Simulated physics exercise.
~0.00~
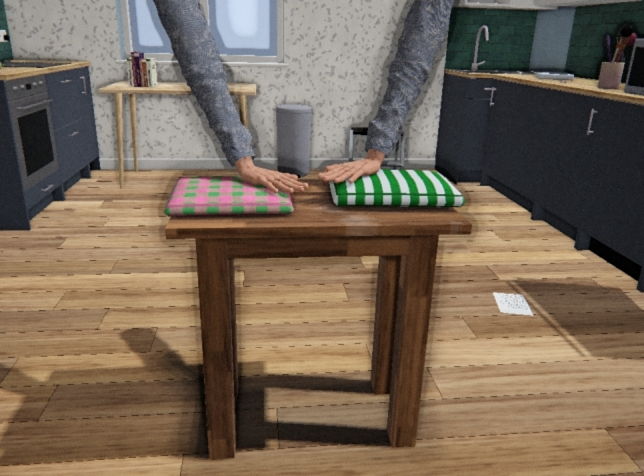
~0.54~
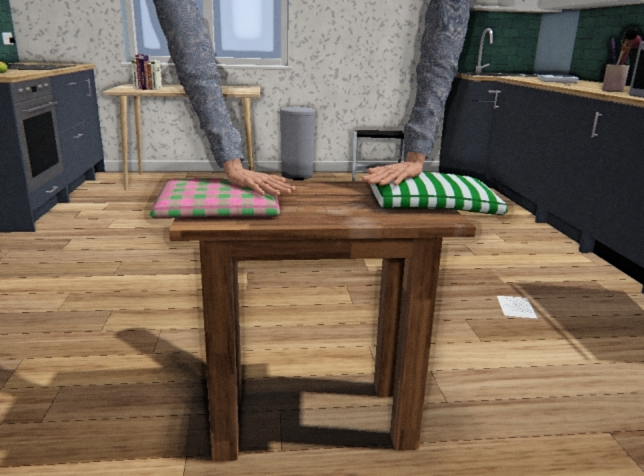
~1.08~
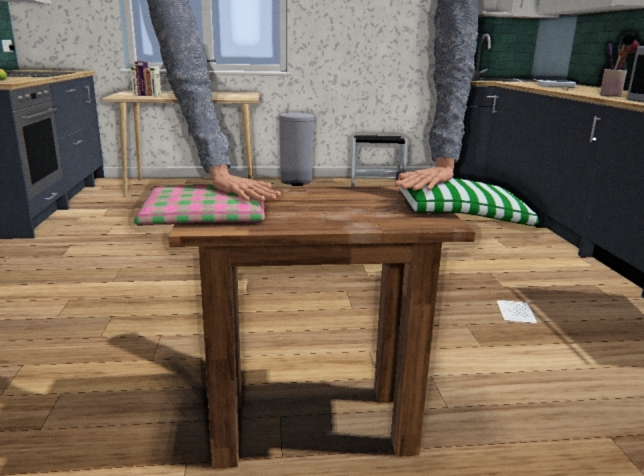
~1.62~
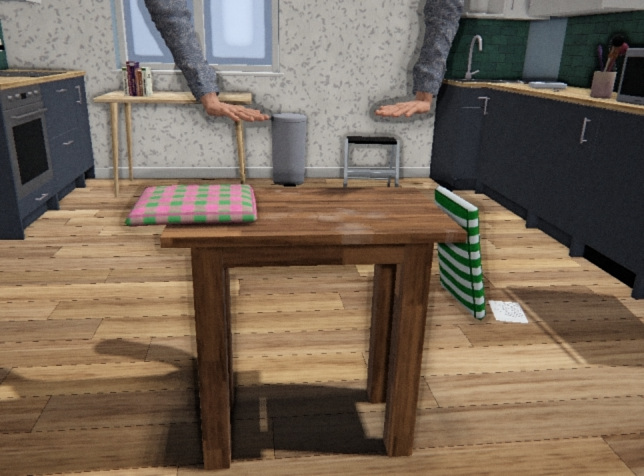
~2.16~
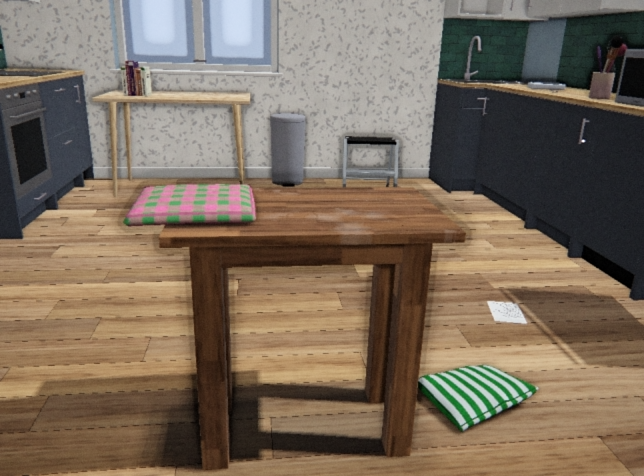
The video shows two hands sliding a pink and green checked pad left and a green-and-white striped cushion-like item right on a wooden table. The hands lift away, and the striped item tips off the right edge onto the floor while the checked pad stays on the table.
